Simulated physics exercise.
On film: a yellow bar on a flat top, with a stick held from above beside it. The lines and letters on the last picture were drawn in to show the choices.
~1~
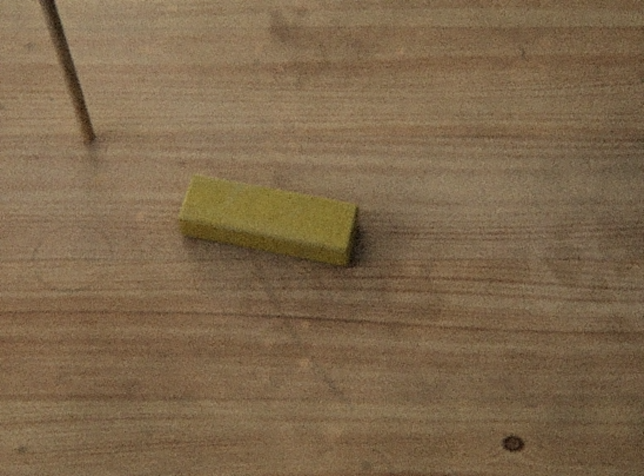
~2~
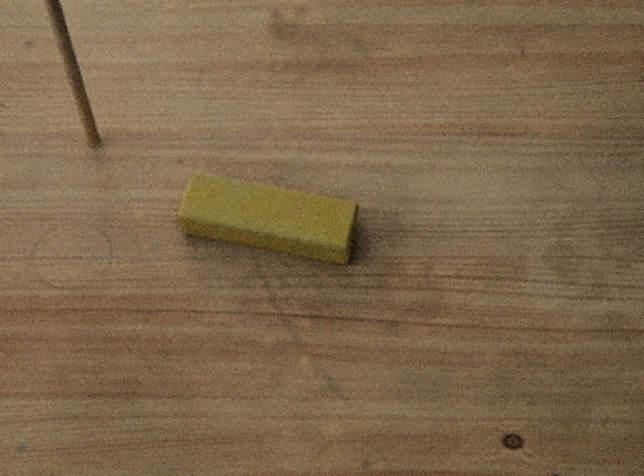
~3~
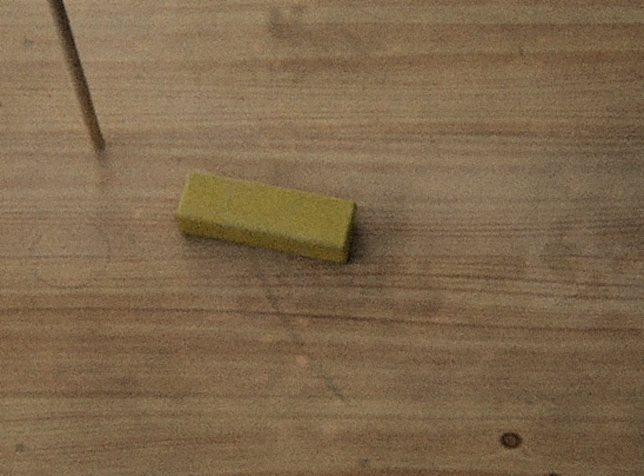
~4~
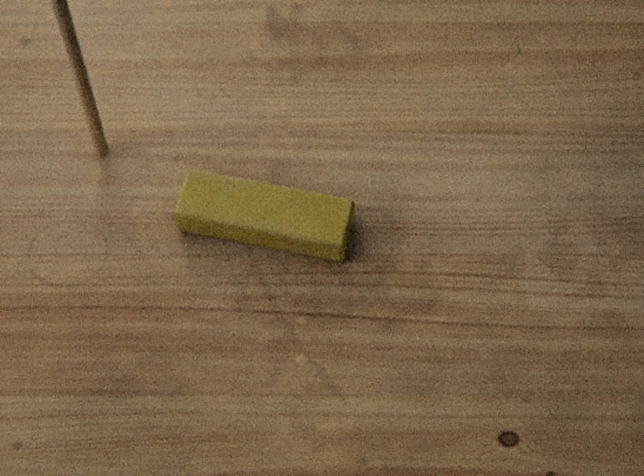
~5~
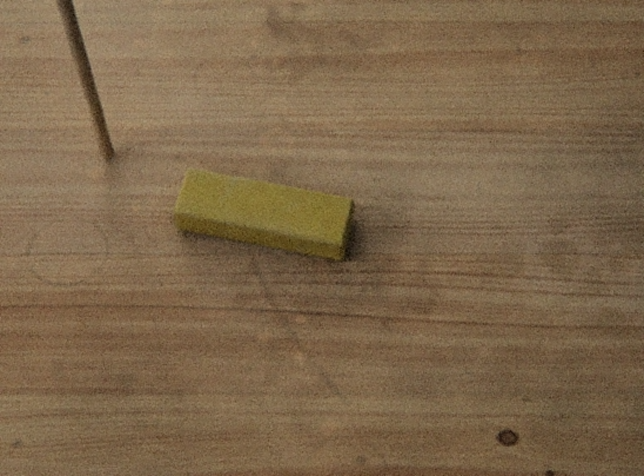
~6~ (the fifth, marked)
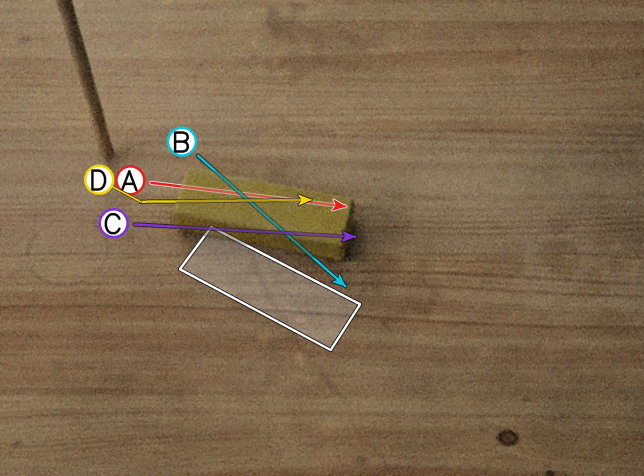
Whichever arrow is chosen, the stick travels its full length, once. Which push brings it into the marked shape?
Only B fits it in.
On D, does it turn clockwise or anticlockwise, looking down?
Clockwise.
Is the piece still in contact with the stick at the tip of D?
Yes.
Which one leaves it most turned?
That is A.
On the marked copy, A from (151, 183) to (346, 206); B from (198, 156) to (346, 286); C from (135, 224) to (355, 237); D from (141, 202) to (311, 200).
Following B. Soon after the start, foot of the stick (249, 202), piece (263, 215).
Later, foot of the stick (303, 250), piece (271, 257).
In the end, foot of the stick (346, 287), piece (269, 269); it fills the outline.
As for the rest, A leaves the piece out of the outline, at (389, 265); C leaves the piece out of the outline, at (443, 186); D leaves the piece out of the outline, at (385, 234).
